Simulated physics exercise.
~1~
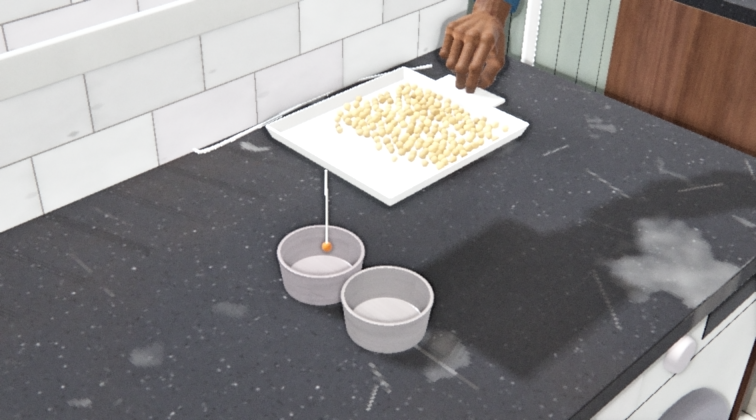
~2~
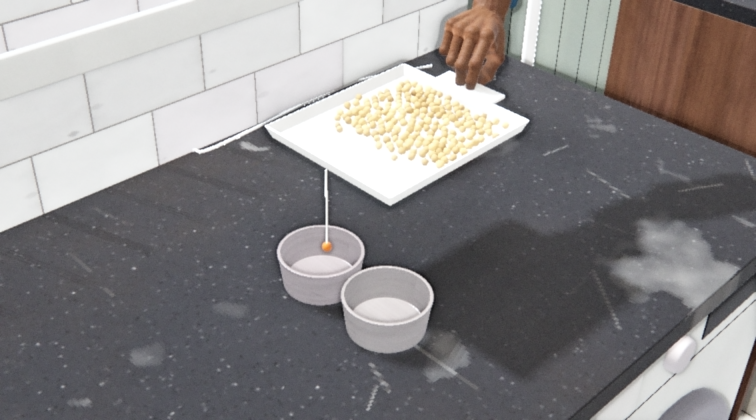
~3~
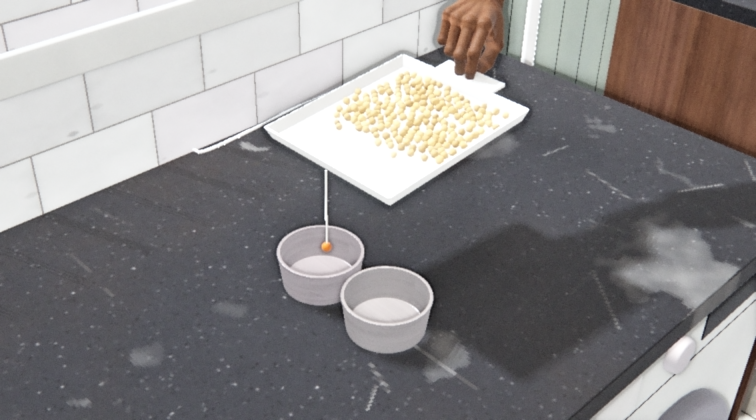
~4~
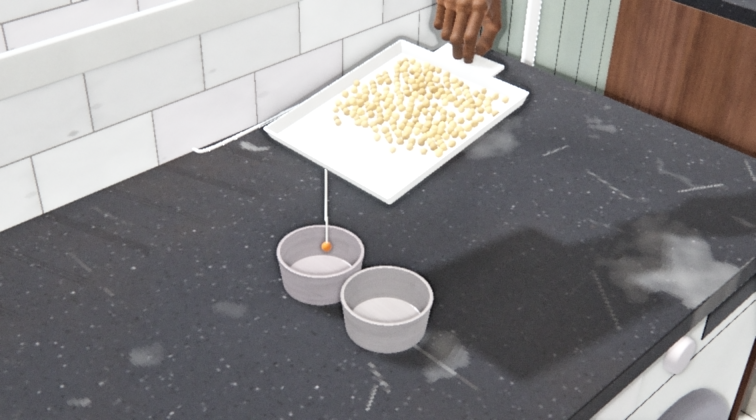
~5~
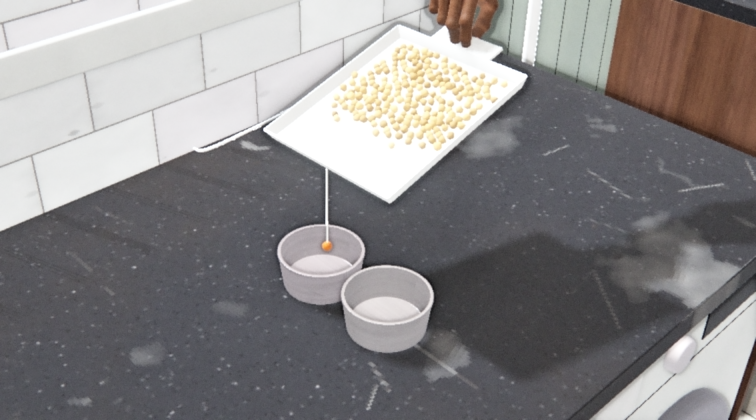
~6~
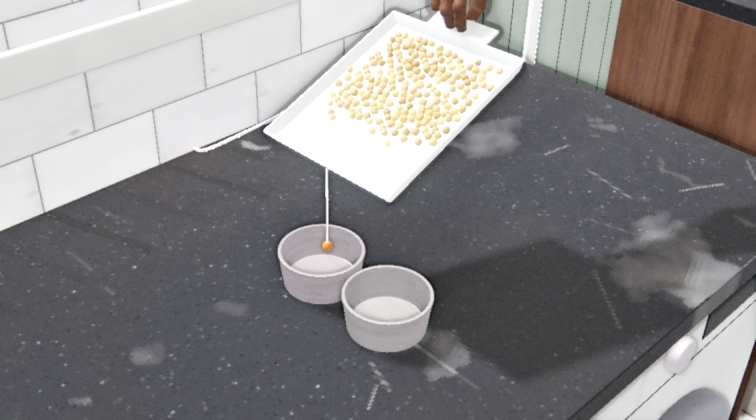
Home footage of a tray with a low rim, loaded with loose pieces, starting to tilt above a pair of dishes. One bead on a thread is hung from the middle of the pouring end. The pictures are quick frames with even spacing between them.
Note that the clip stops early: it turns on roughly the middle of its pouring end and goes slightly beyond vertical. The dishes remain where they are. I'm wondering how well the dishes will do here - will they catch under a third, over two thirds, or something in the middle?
I'd say under a third.
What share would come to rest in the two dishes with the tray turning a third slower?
Estimate: Around 10%.
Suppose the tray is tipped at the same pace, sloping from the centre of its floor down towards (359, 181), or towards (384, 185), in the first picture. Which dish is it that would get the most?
Toward the first point it's the dish to the right; toward the second, the dish to the right.
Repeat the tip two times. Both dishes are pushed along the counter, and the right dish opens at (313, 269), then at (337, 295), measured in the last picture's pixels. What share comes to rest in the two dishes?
Around 60 and around 70 per cent, in that order.
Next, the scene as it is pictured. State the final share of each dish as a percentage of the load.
Share at the end - left dish ~ 20 %, right dish ~ 0 %.
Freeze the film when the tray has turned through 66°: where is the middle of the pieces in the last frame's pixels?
Somewhere about pixel (307, 165).
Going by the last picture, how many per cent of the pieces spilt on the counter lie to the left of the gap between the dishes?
I'd guess close to 100 %.
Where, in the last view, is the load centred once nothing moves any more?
Close to (262, 307), more or less.
Just after the last frame, tray tipped steeply; roughly half on the tray; just a few outside both; roughly a third in the air.
A moment on, tray tipped past a quarter turn; about a tenth on the tray; just a few in the right dish; about a tenth in the left dish; roughly two thirds outside both; roughly a quarter in the air.
Further on, tray tipped past a quarter turn; just a few in the right dish; roughly a quarter in the left dish; the larger part outside both.
When it is over, tray tipped past a quarter turn; just a few in the right dish; roughly a quarter in the left dish; the larger part outside both.
